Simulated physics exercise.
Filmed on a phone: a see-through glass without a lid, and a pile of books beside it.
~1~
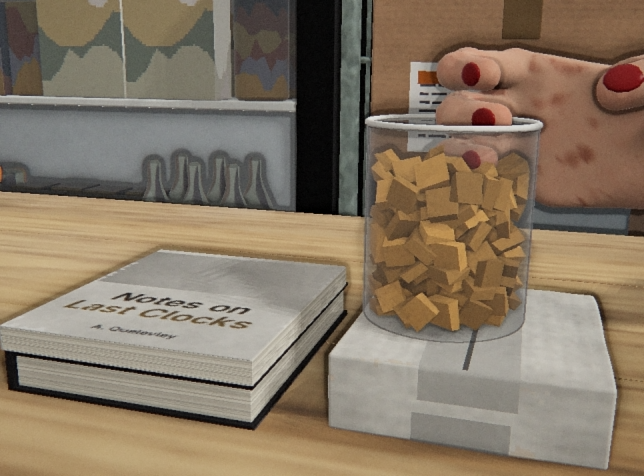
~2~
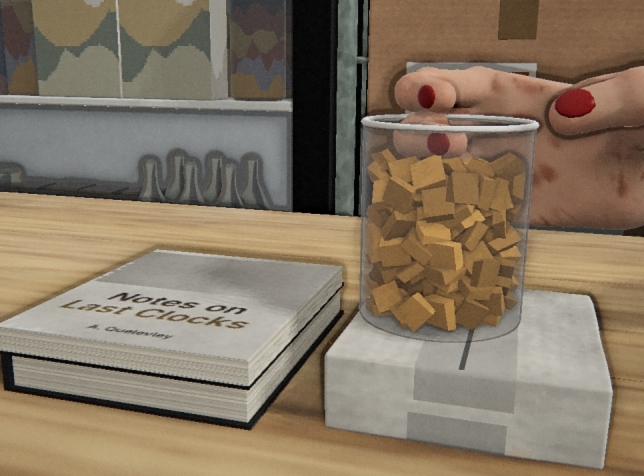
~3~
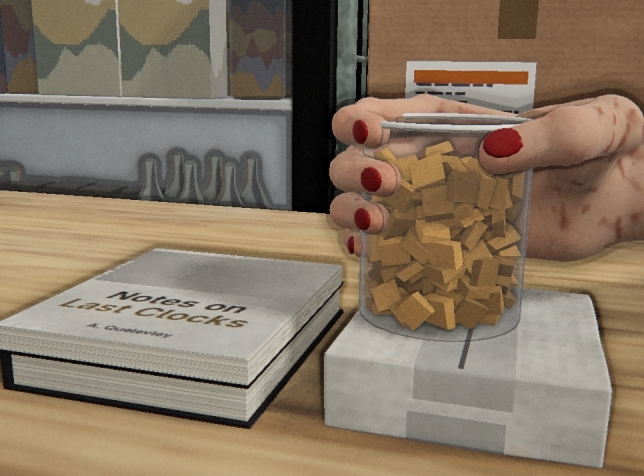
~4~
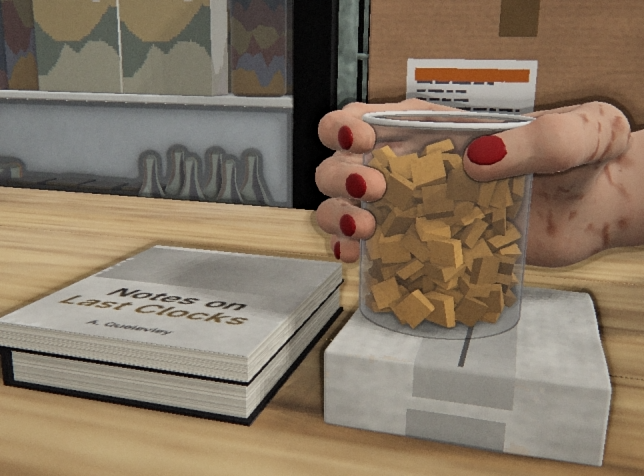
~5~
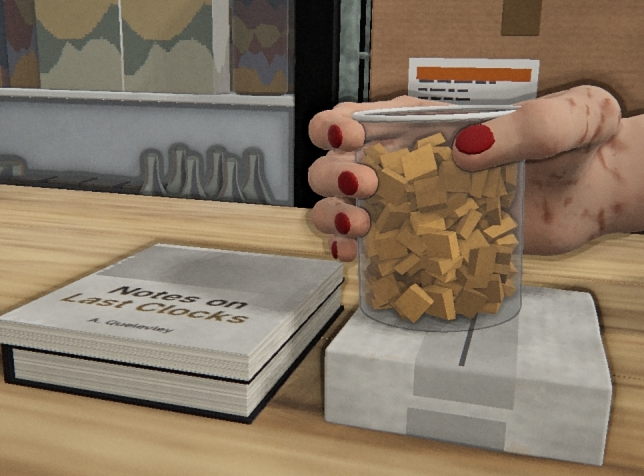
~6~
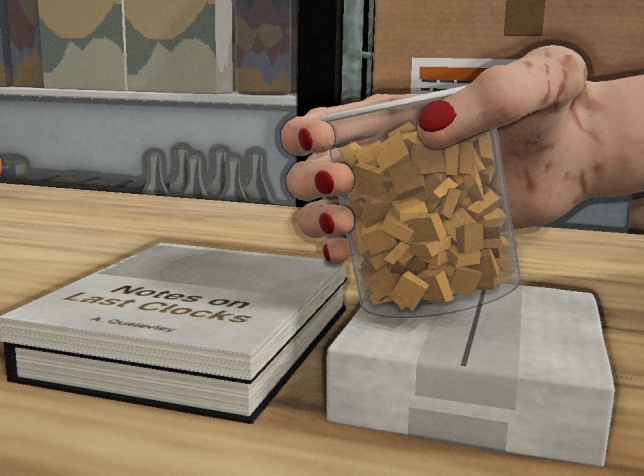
We see a hand with red nails reach around a clear, open glass of brown cereal squares on a pale box beside a book, grip it, then raise it slightly and tilt it a little to the left.
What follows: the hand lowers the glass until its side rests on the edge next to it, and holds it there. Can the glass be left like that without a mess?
What is in the glass spills over the rim.
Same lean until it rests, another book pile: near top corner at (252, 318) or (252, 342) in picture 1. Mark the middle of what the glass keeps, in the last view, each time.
At about (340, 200), and at (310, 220).
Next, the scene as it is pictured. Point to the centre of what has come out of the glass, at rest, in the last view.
Around (160, 275).
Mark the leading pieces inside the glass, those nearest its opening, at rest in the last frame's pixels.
At about (205, 263).
Then, 0.30 s on from there, the glass leans 36°; everything is still inside.
Then, 0.68 s on from there, the glass leans 64°; everything is still inside.
Then, 1.09 s on from there, the glass leans 91°; everything is still inside.
In the end, the glass rests on the book pile at 92°; a small part of the cereal squares out of it.
